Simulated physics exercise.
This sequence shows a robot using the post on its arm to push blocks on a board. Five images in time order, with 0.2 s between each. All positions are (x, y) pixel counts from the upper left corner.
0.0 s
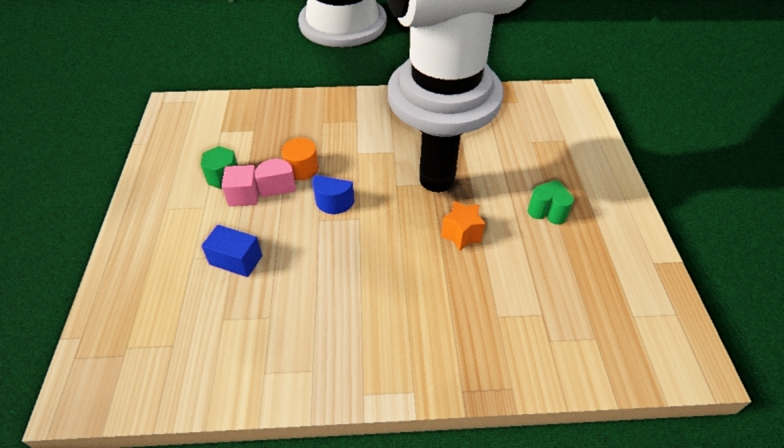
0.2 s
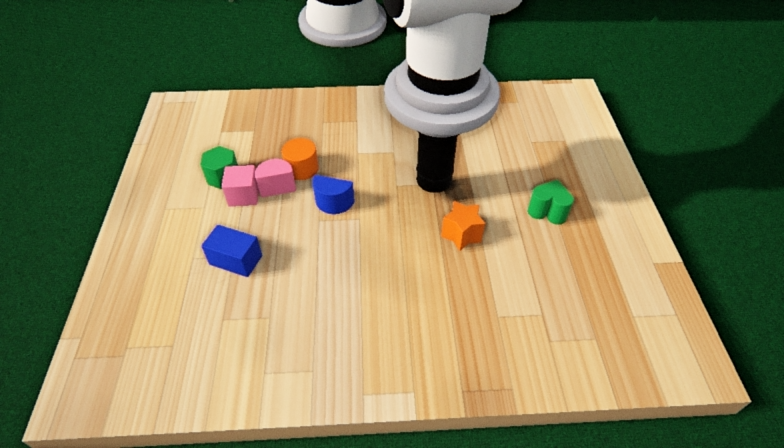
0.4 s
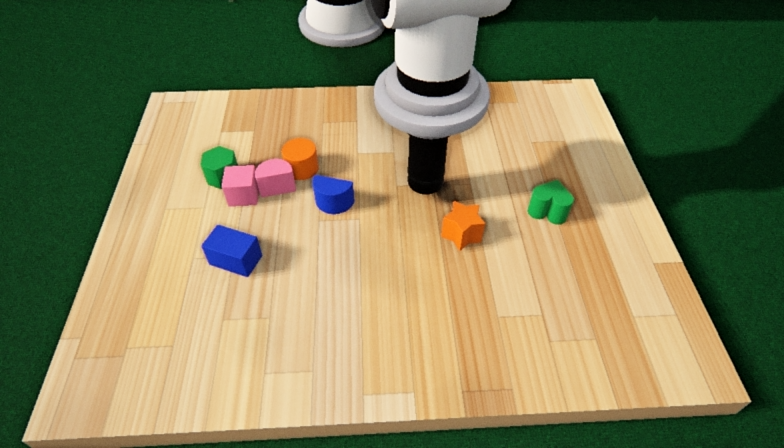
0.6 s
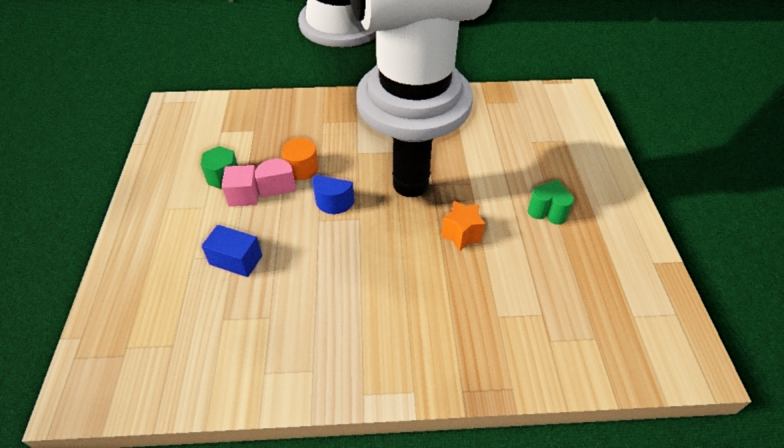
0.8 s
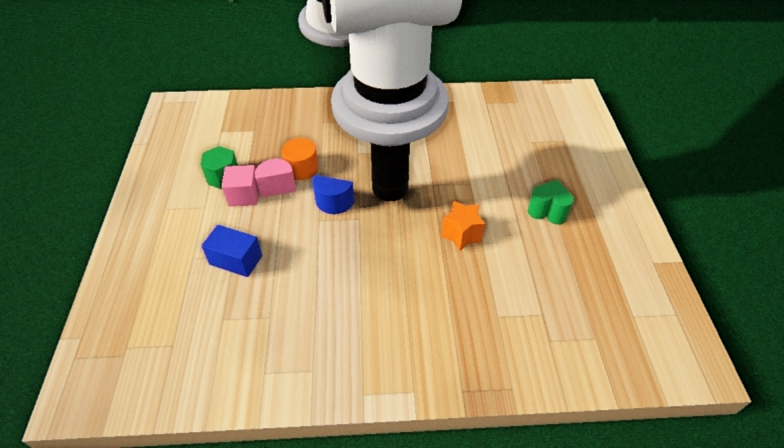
The clip opens on a wooden board scattered with blue, pink, green and orange blocks, with a robot arm's black post standing behind the orange star. The post barely shifts at first, then slides a short way left toward the blue half-round block, while every block stays still.
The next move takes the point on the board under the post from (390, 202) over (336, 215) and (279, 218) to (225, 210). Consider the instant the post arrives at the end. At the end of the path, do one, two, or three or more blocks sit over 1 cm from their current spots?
The number will come to 3 or more.
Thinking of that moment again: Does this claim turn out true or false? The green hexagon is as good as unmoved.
My answer: False.
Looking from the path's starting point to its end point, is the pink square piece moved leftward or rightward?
Answer: Rightward.
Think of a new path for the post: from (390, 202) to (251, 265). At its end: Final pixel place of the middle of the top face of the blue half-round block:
The centre of its top face lies at (311, 185).
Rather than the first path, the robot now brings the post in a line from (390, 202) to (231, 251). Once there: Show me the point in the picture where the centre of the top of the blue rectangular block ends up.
Answer: (201, 258).
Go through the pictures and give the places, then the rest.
In the first picture, post's lower end at (437, 181); green hexagon at (217, 157); pink square piece at (238, 176); pink half-round block at (273, 168); blue half-round block at (331, 185).
In the second picture, post at (434, 181); blocks still.
In the third picture, post at (425, 183); blocks still.
In the fourth picture, post at (411, 186); blocks still.
In the fifth picture, post at (390, 189); green hexagon at (217, 157); pink square piece at (238, 176); pink half-round block at (273, 168); blue half-round block at (331, 185).
The first path, step by step. One third of the way, post at (335, 202); blue half-round block at (298, 186).
Two thirds of the way, post at (276, 206); green hexagon at (209, 152), turned 25° clockwise; pink square piece at (212, 176), turned 25° clockwise; blue half-round block at (240, 189).
At the end, post at (221, 198); green hexagon at (208, 151), turned 30° clockwise; pink square piece at (164, 164), turned 25° clockwise; pink half-round block still; blue half-round block at (187, 178), turned 15° clockwise.
